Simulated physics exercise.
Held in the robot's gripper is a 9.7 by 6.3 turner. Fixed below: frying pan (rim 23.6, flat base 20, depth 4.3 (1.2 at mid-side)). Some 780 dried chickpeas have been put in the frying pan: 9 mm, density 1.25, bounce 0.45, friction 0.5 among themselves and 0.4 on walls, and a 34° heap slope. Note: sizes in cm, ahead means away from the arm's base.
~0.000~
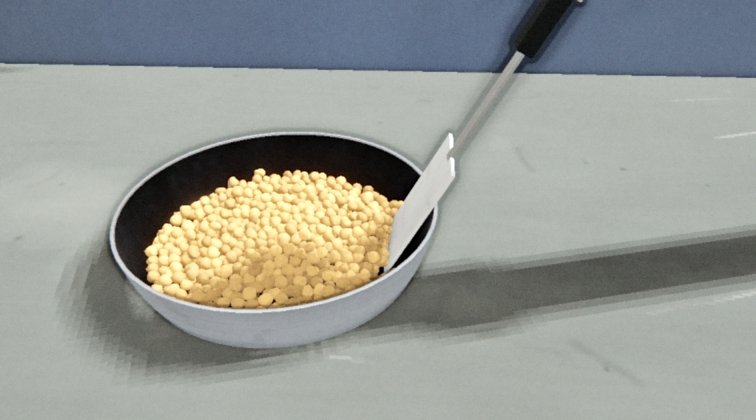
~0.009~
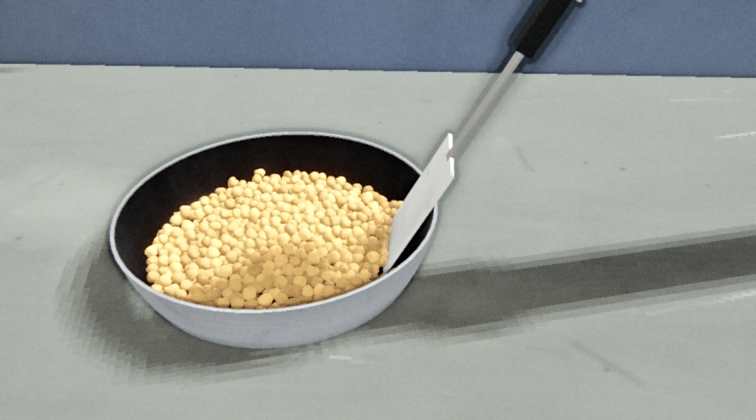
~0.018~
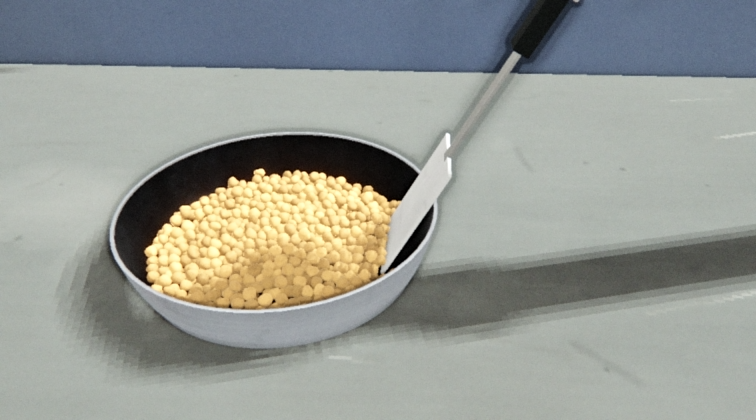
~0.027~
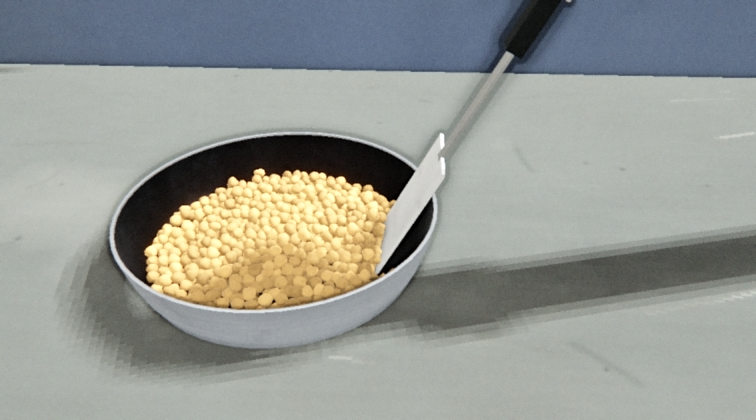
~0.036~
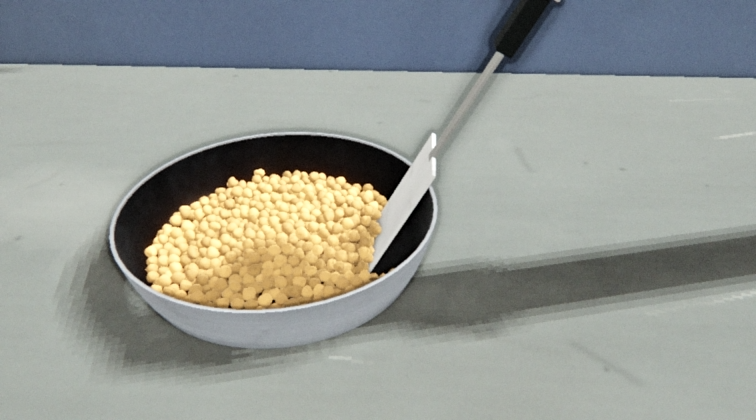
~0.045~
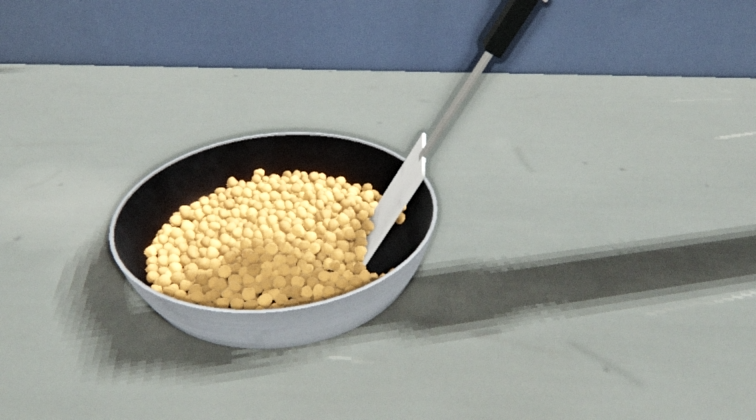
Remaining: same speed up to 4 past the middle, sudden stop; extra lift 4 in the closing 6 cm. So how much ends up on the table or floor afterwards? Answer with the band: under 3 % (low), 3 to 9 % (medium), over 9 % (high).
Low, under 3 %.
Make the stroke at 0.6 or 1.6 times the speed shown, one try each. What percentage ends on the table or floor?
The two tries give roughly 0 and 10 in a hundred.
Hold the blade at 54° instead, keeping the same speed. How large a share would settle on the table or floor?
Then roughly 0 percent.
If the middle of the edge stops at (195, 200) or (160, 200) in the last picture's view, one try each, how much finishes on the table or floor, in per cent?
First try about 5 percent, second about 10 percent.
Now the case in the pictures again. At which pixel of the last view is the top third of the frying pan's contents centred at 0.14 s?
Near (254, 222).
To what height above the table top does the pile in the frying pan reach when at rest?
Roughly 4.5 centimetres.
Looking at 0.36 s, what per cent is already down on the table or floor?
Roughly 2 percent.
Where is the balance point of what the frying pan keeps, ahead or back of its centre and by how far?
It sits some 3.0 centimetres ahead of centre.
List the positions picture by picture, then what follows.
In the first frame, turner top edge at (452, 154), sloping 62°; upper third of the load around (286, 231), from x 150 to 400, top at y 175; 778 in the frying pan.
In the second frame, turner top edge at (451, 154), sloping 62°; upper third of the load around (286, 231), from x 150 to 400, top at y 175.
In the third frame, turner top edge at (449, 154), sloping 62°; upper third of the load around (287, 232), from x 150 to 400, top at y 175.
In the fourth frame, turner top edge at (443, 154), sloping 62°; upper third of the load around (289, 230), from x 150 to 400, top at y 175.
In the fifth frame, turner top edge at (434, 154), sloping 62°; upper third of the load around (292, 230), from x 150 to 400, top at y 175.
In the sixth frame, turner top edge at (424, 153), sloping 62°; upper third of the load around (294, 228), from x 150 to 400, top at y 175; 778 in the frying pan.
By 0.09 s, sloping 62°, highest piece 6 above the table; 778 in the frying pan.
By 0.14 s, sloping 62°, highest piece 7 above the table; 778 in the frying pan.
By 0.36 s, sloping 62°, highest piece 5 above the table; 768 in the frying pan, 9 on the table or floor, 1 on the blade or in flight.
By 1.41 s, sloping 62°, highest piece 5 above the table; 768 in the frying pan, 10 on the table or floor.
Final count, 768 in the frying pan, 10 on the table or floor. That is 1 % on the table or floor.
